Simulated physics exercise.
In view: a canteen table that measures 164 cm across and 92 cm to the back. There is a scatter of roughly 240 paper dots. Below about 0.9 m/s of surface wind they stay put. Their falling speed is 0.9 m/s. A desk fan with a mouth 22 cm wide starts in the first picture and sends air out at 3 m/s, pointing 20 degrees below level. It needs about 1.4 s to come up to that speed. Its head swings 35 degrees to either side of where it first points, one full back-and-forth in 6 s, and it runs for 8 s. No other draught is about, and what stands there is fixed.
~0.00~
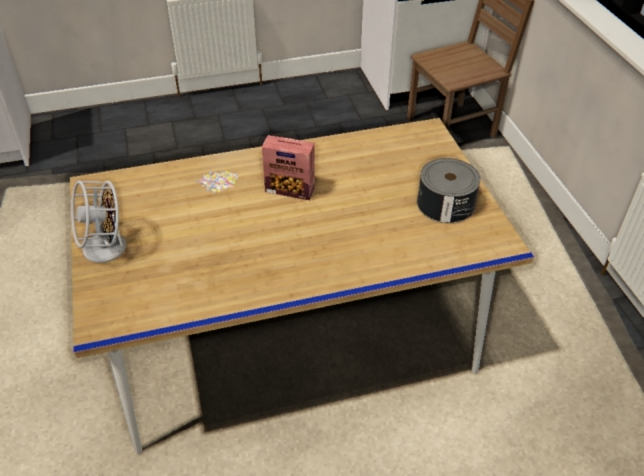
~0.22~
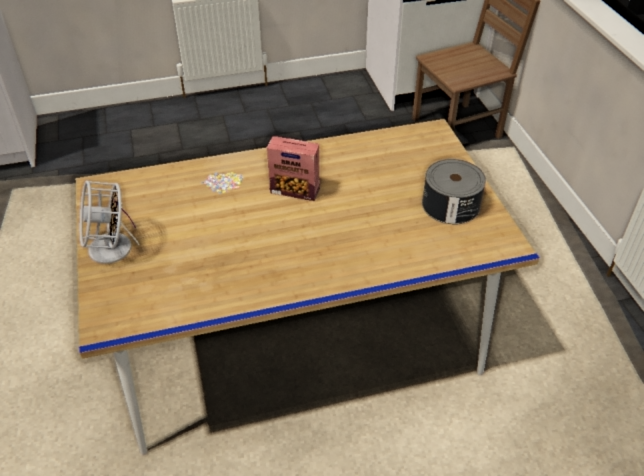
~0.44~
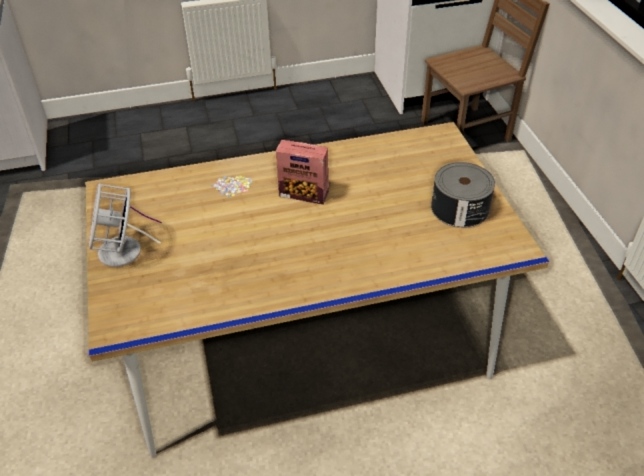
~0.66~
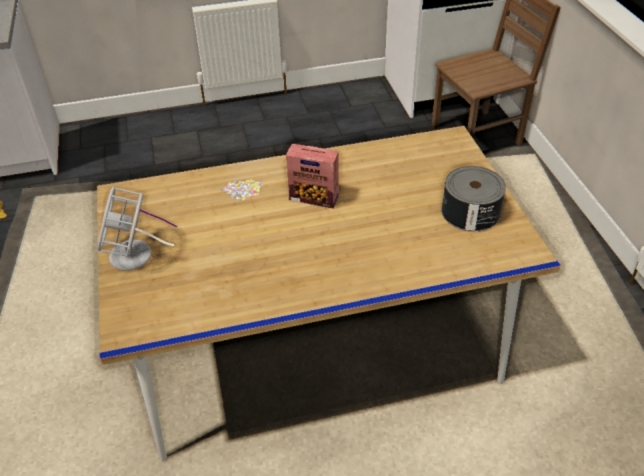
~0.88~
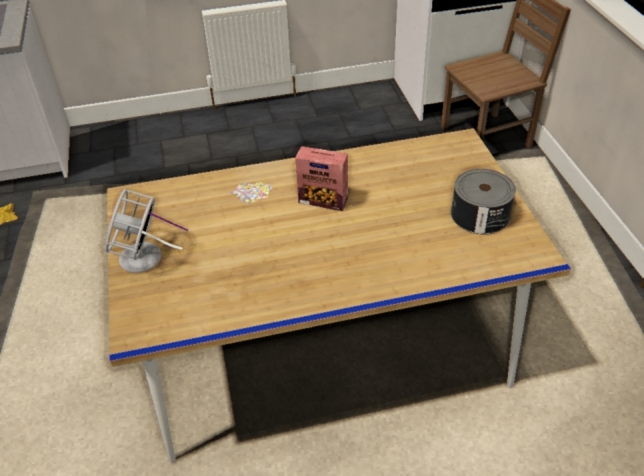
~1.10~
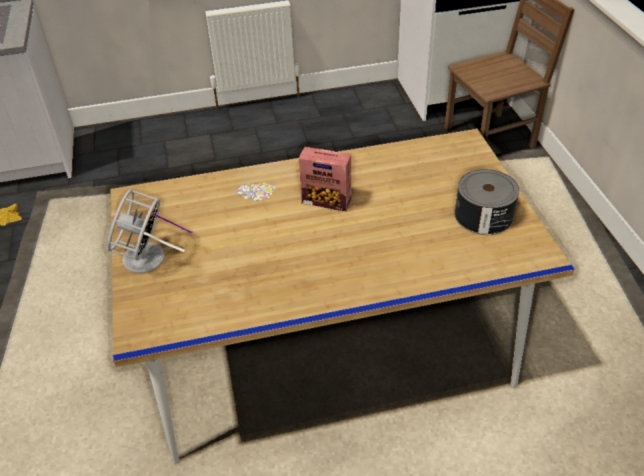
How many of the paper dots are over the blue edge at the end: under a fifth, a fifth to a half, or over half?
Of the paper dots, less than a fifth end over the blue edge.
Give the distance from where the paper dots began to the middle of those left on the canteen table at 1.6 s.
About 20 cm.
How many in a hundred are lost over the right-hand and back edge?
About 0 % right-hand, 100 % back.
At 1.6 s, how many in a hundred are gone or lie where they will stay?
About 0 %.
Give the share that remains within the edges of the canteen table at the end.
Near 0 %.
After 1.6 s, 100 % are still on the top, 0 % are over the blue edge; the middle of those left on the top is near (296, 174).
After 2.6 s, 65 % are still on the top, 0 % are over the blue edge; the middle of those left on the top is near (293, 171).
After 4.4 s, 0 % are still on the top, 0 % are over the blue edge.
After 8.0 s, at the end, 0 % are over the blue edge.
